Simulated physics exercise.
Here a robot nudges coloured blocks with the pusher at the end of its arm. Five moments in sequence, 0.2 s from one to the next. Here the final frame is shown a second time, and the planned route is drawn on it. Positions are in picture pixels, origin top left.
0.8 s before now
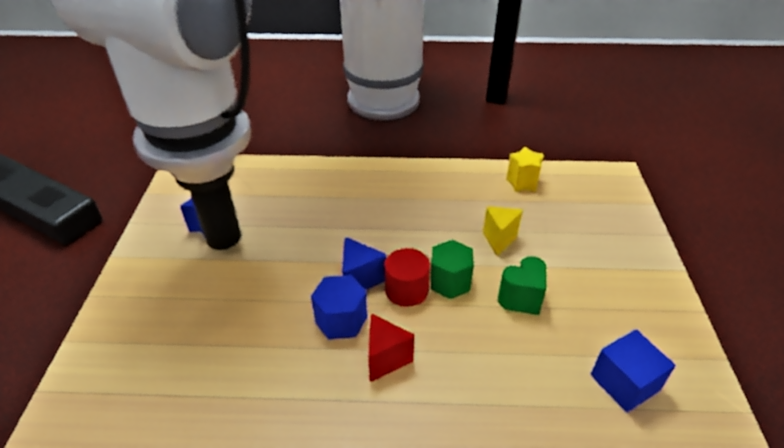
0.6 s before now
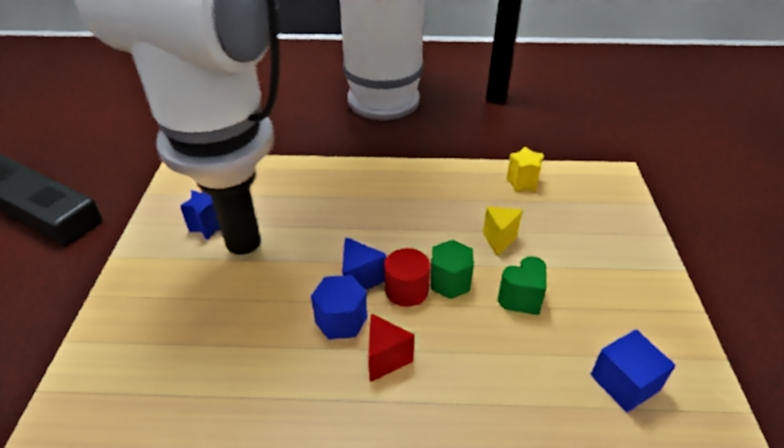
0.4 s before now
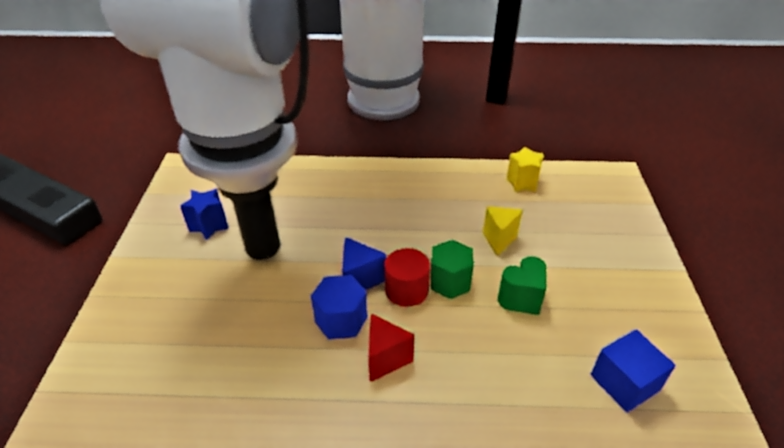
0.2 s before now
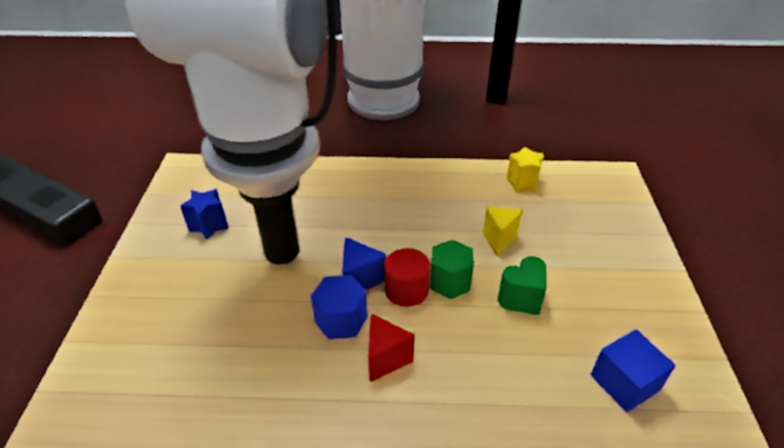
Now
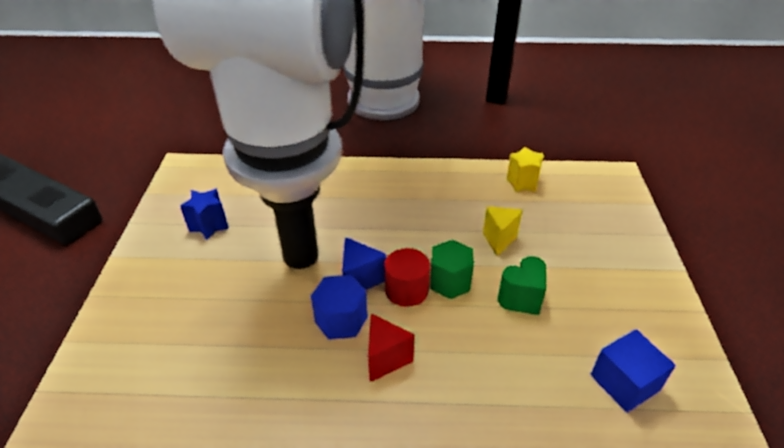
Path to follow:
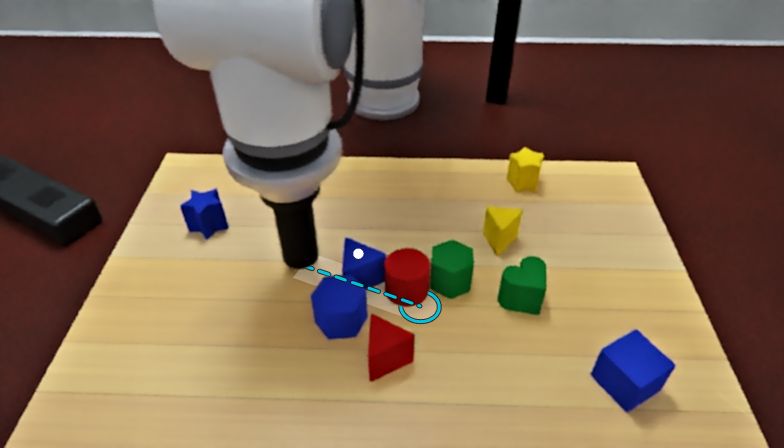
The clip opens with a robot arm holding its black pusher near a blue star at the left of a wooden board scattered with coloured blocks. The arm moves steadily right and slightly nearer the viewer, uncovering the star and bringing the pusher close to the blue triangle, while every block stays still.
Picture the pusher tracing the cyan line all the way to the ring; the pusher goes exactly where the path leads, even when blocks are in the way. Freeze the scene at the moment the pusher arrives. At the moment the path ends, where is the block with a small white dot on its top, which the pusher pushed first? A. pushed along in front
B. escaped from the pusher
The one that fits is B, escaped from the pusher.
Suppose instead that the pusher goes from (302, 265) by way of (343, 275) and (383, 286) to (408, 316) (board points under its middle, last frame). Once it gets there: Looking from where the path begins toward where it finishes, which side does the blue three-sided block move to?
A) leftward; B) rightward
That would be A.
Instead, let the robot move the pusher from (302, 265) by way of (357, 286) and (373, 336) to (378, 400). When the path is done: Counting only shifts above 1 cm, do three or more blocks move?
Yes, that is how it ends up.
Path on the board, in a line from (302, 265) to (420, 306); the dot is on the blue three-sided block.
On the path given first. One third of the way, pusher (339, 269); blue three-sided block (374, 256); red circle (417, 265); green six-sided block (459, 256), turned 20° anticlockwise.
Two thirds of the way, pusher (379, 282); blue three-sided block (410, 255), turned 30° anticlockwise; red circle (442, 272); green six-sided block (483, 257), turned 50° anticlockwise.
At the end, pusher (420, 297); blue six-sided block in place; blue three-sided block (427, 250), turned 50° anticlockwise; red circle (464, 274); green six-sided block (498, 256), turned 90° anticlockwise; green heart block (541, 274), turned 10° clockwise.
